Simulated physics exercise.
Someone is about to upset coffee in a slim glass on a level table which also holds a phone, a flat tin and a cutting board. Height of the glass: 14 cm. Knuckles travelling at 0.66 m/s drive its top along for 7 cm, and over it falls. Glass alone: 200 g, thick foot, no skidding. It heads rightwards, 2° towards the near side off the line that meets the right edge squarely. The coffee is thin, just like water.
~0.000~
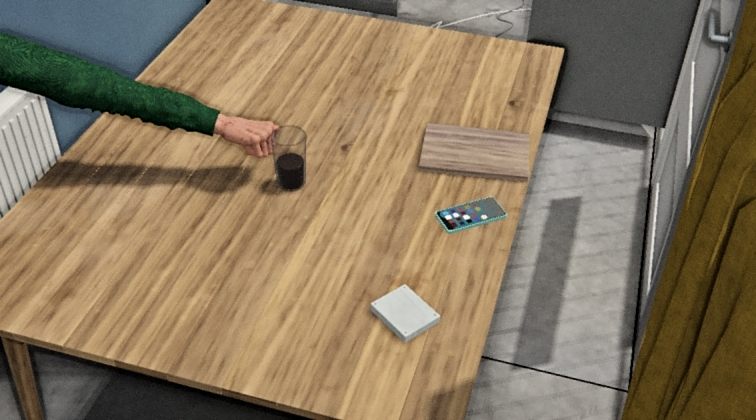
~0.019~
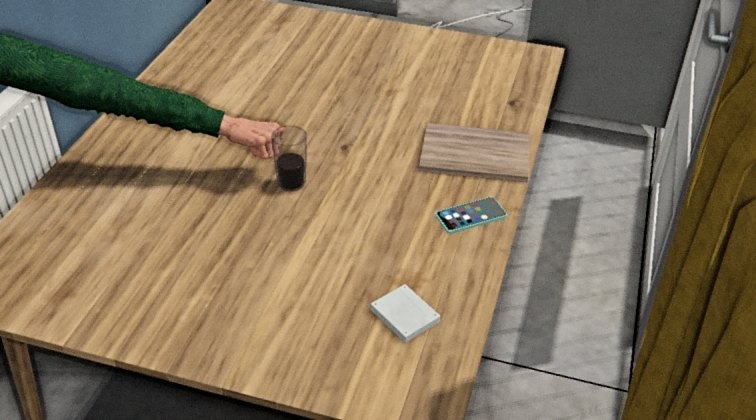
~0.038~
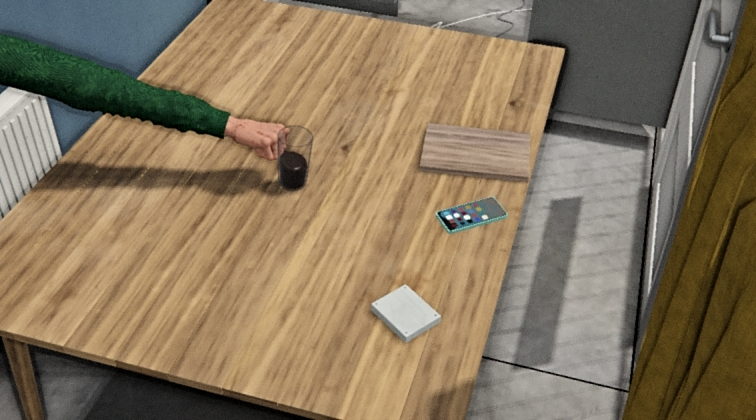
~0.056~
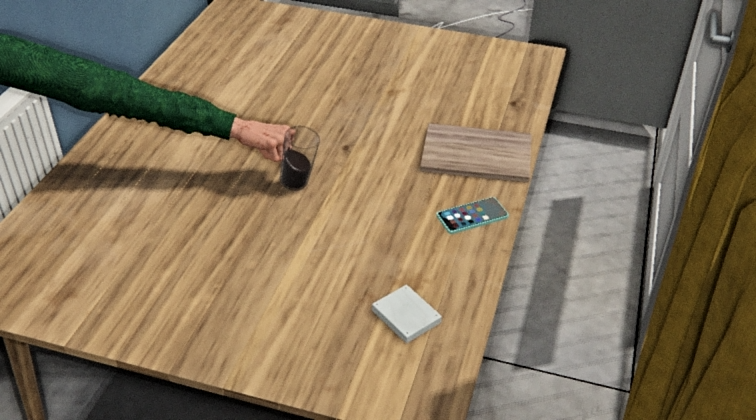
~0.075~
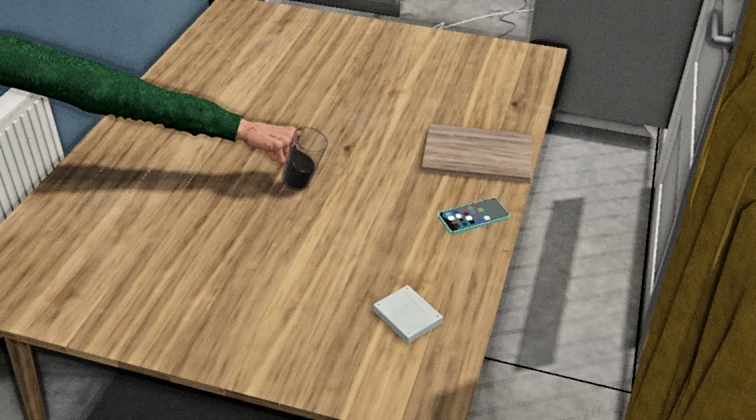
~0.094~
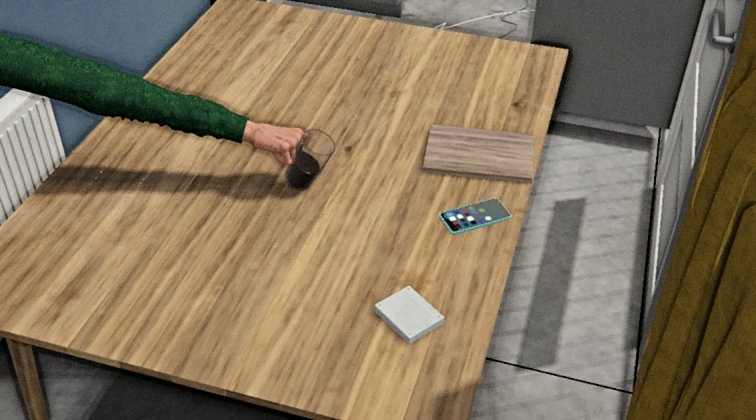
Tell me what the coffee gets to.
I reckon the phone turns wet, the flat tin is left dry, and the cutting board turns wet.
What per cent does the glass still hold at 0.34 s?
I'd go with close to 74 %.
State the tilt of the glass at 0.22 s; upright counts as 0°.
It is at some 74°.
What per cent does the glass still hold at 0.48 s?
It works out to roughly 34 per cent.
After 0.22 s the tilt is 74° and 100 per cent is in the glass, 0 has run off the table; wet so far, nothing.
After 0.34 s the tilt is 87° and 74 per cent is in the glass, 0 has run off the table; wet so far, nothing.
After 0.48 s the tilt is 87° and 34 per cent is in the glass, 0 has run off the table; wet so far, phone.
After 0.72 s the tilt is 87° and 18 per cent is in the glass, 3 has run off the table; wet so far, phone, cutting board.
In the end 9 per cent is in the glass, 33 has run off the table; wet so far, phone, cutting board.
